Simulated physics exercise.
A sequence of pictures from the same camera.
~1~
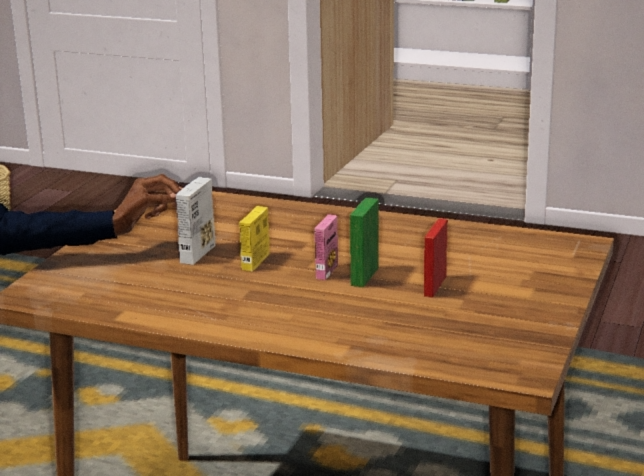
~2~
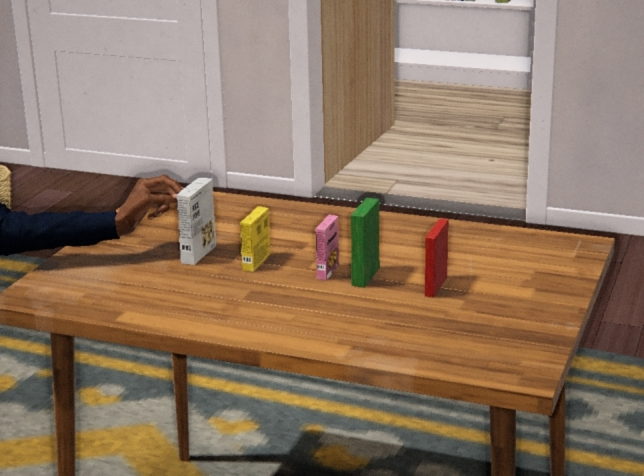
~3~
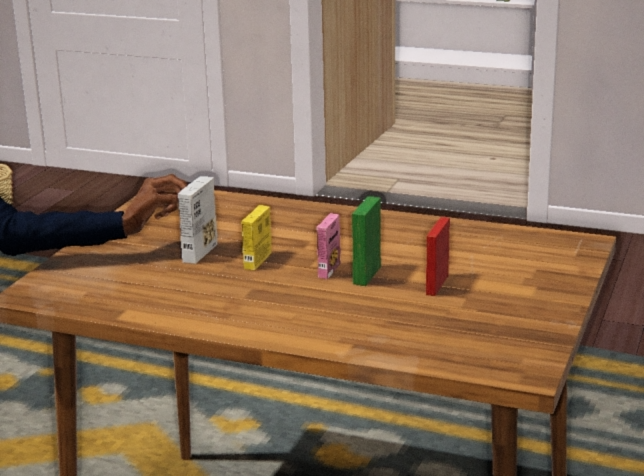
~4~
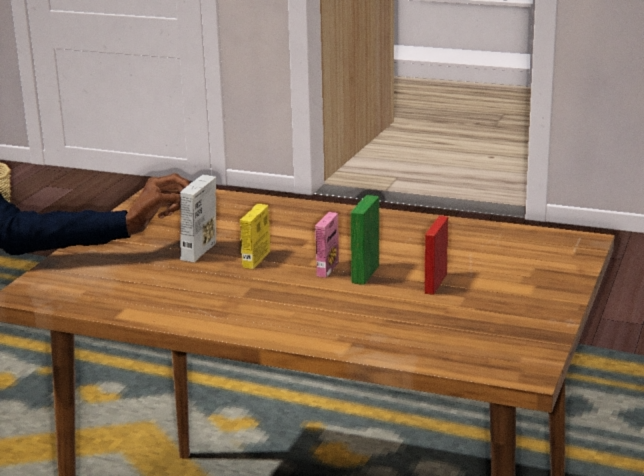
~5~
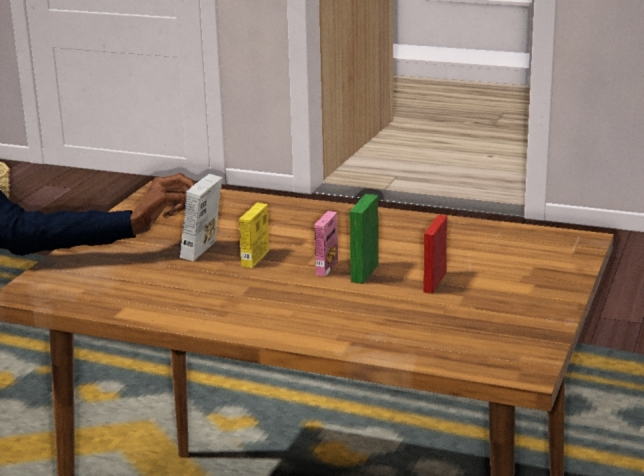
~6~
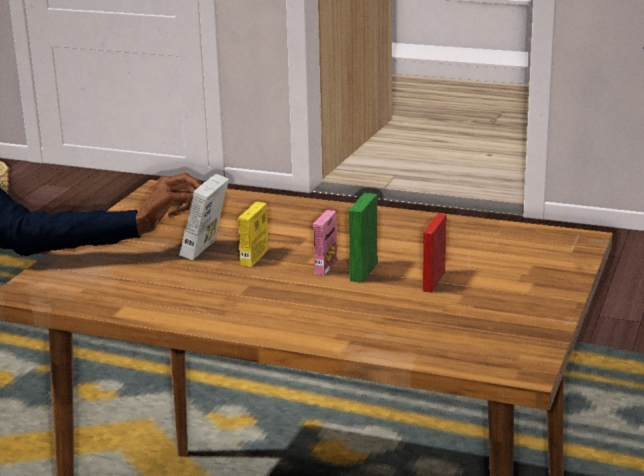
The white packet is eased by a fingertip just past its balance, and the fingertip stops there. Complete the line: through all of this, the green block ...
It holds its ground.
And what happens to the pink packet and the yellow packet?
Result - pink packet up, yellow packet down.
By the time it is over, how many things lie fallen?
The total comes to 2.
Then, 0.20 s after the last picture, white packet 44° over.
Then, 0.40 s after the last picture, white packet 75° over; yellow packet tipped 52° from how it was.
Then, 0.50 s after the last picture, white packet 88° over; yellow packet on its side.
At rest, tipped over on the table, yellow packet; the other 2 in place. Seen from the same camera at the end, green block near (364, 238).
